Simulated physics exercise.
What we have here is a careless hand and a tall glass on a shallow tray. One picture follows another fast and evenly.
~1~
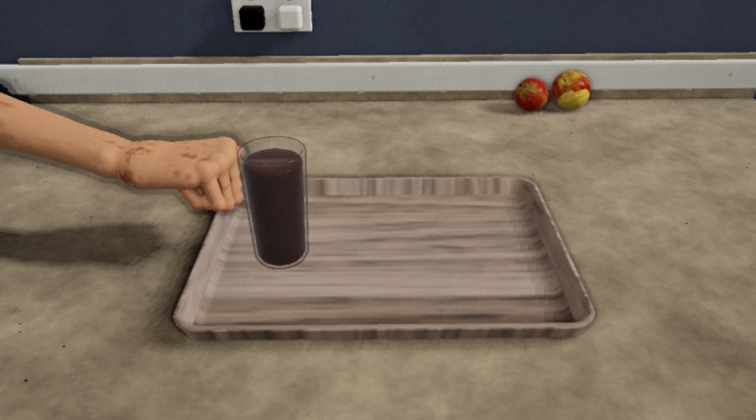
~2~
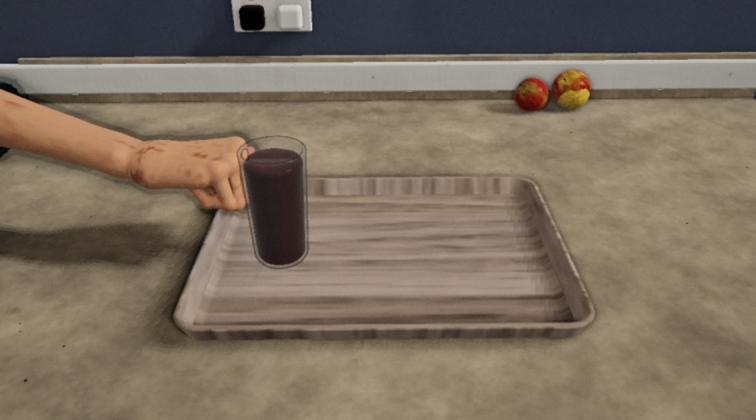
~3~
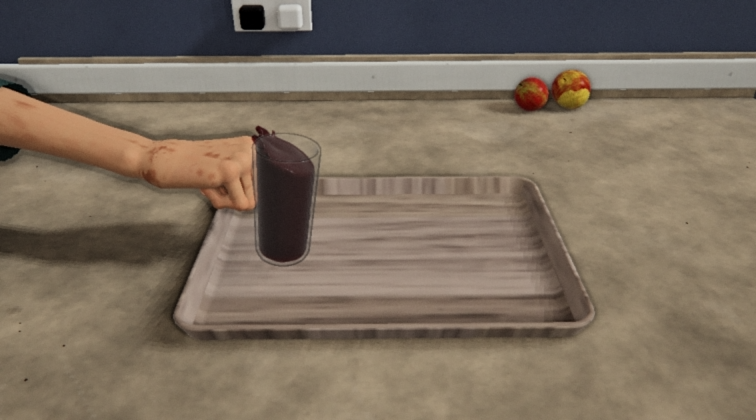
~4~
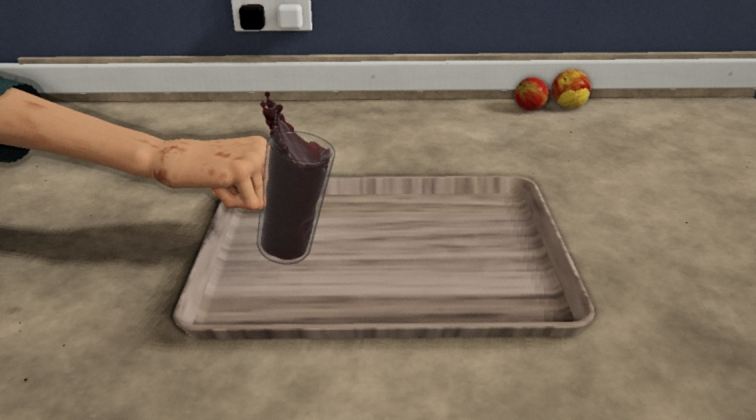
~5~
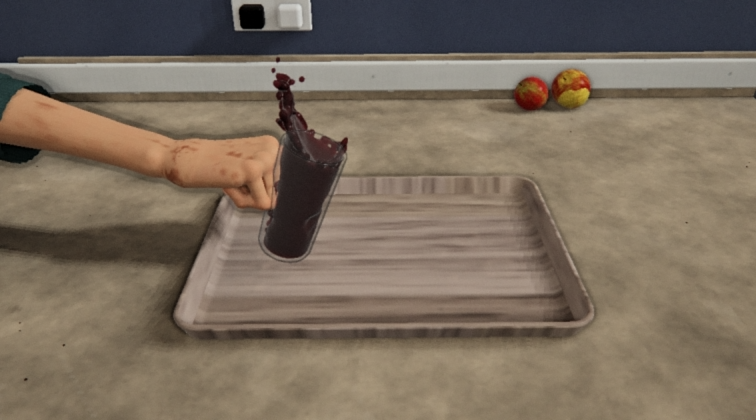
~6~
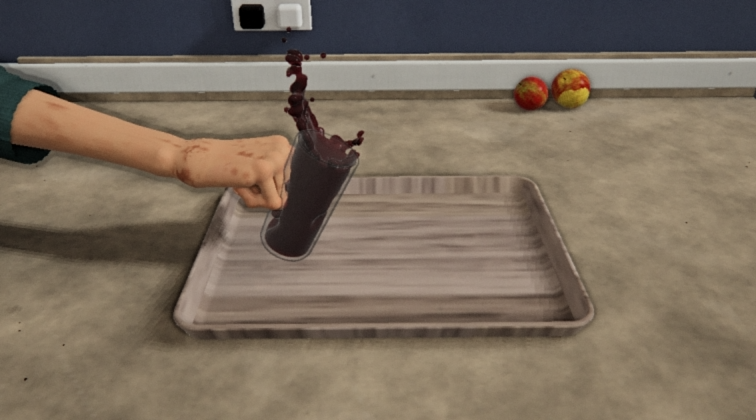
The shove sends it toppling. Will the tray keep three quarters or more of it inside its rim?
I expect more than a quarter will spill past the tray's edge.
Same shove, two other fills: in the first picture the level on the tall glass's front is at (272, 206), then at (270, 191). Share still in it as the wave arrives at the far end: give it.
About 60 % for the first fill, about 65 % for the second.
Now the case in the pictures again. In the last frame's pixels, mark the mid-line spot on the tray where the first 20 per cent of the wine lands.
(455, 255).
A moment on, the tall glass lies on its side and 85 per cent is in the glass, 3 on the tray and 11 above or beyond its rim.
Next, the tall glass lies on its side and 46 per cent is in the glass, 39 on the tray and 15 above or beyond its rim.
Then the tall glass lies on its side and 27 per cent is in the glass, 42 on the tray and 31 above or beyond its rim.
Later the tall glass lies on its side and 15 per cent is in the glass, 50 on the tray and 34 above or beyond its rim.
Finally, 65 per cent is held by tray and glass, 35 is off the tray.
